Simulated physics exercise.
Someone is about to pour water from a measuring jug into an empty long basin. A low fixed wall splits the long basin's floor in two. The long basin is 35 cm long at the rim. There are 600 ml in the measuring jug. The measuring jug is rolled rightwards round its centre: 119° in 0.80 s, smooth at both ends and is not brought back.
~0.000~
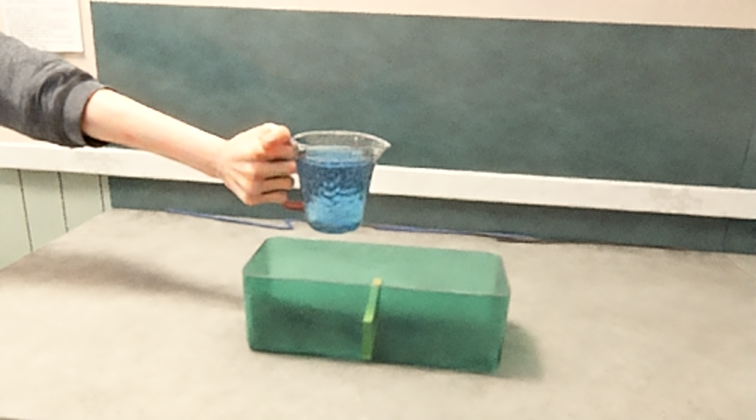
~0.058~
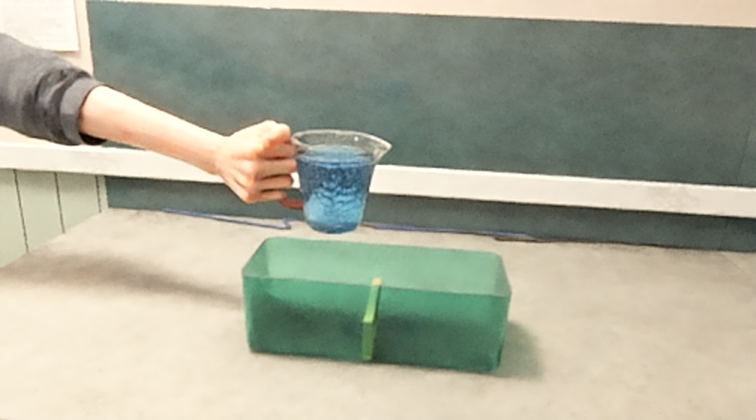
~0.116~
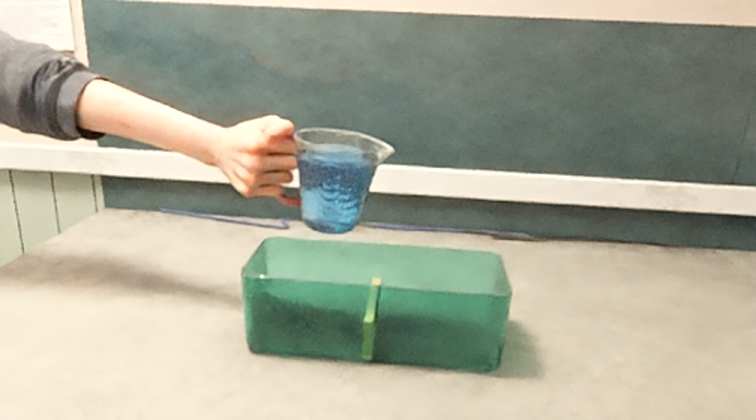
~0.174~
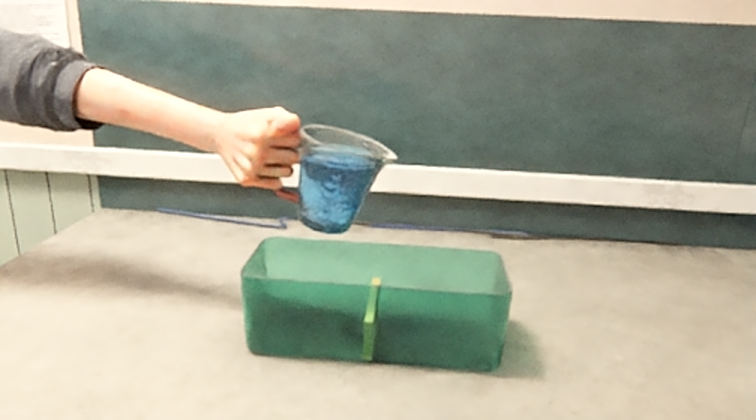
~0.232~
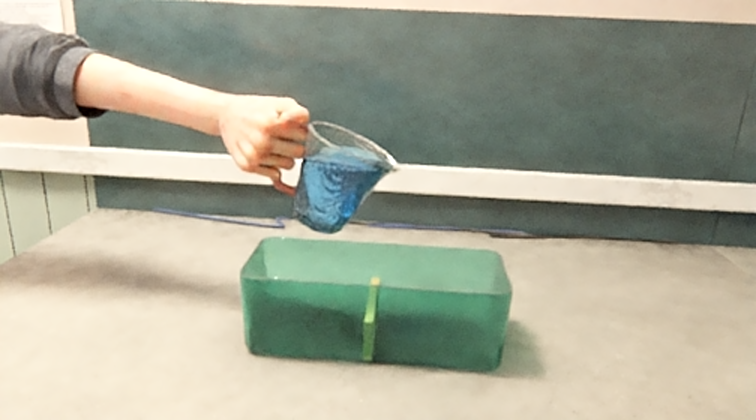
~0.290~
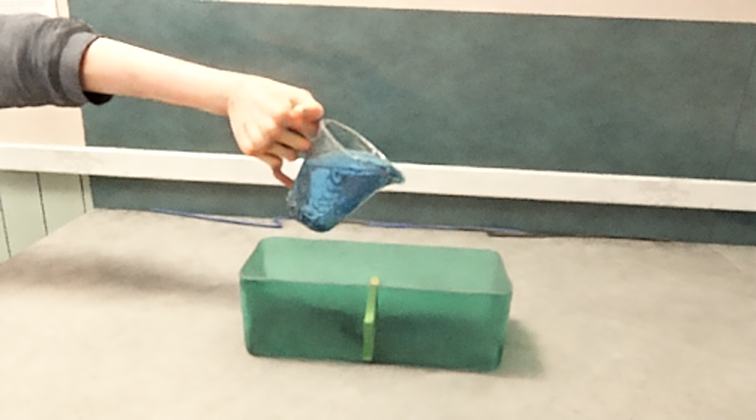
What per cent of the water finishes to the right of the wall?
The far part has some 95 per cent.
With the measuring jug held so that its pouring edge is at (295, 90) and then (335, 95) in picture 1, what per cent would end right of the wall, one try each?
First 5, then 40 per cent.
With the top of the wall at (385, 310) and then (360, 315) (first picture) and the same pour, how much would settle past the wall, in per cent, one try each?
In turn about 85 and 90 per cent.
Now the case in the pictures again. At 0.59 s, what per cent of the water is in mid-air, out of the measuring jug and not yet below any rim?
Some 20 per cent.
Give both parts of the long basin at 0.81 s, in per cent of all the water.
Near 3 on the left, 92 on the right.
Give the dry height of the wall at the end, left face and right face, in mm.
Left about 56 mm, right about 32 mm.
After 0.59 s the tilt is 100° and 38 per cent is still to pour, 0 is left of the wall and 43 right of it.
After 0.81 s the tilt is 119° and 1 per cent is still to pour, 3 is left of the wall and 92 right of it.
After 1.05 s the tilt is 119° and 0 per cent is still to pour, 4 is left of the wall and 95 right of it.
After 1.30 s the tilt is 119° and 0 per cent is still to pour, 4 is left of the wall and 95 right of it.
In the end 4 per cent lies left of the wall, 95 right of it and 1 outside.
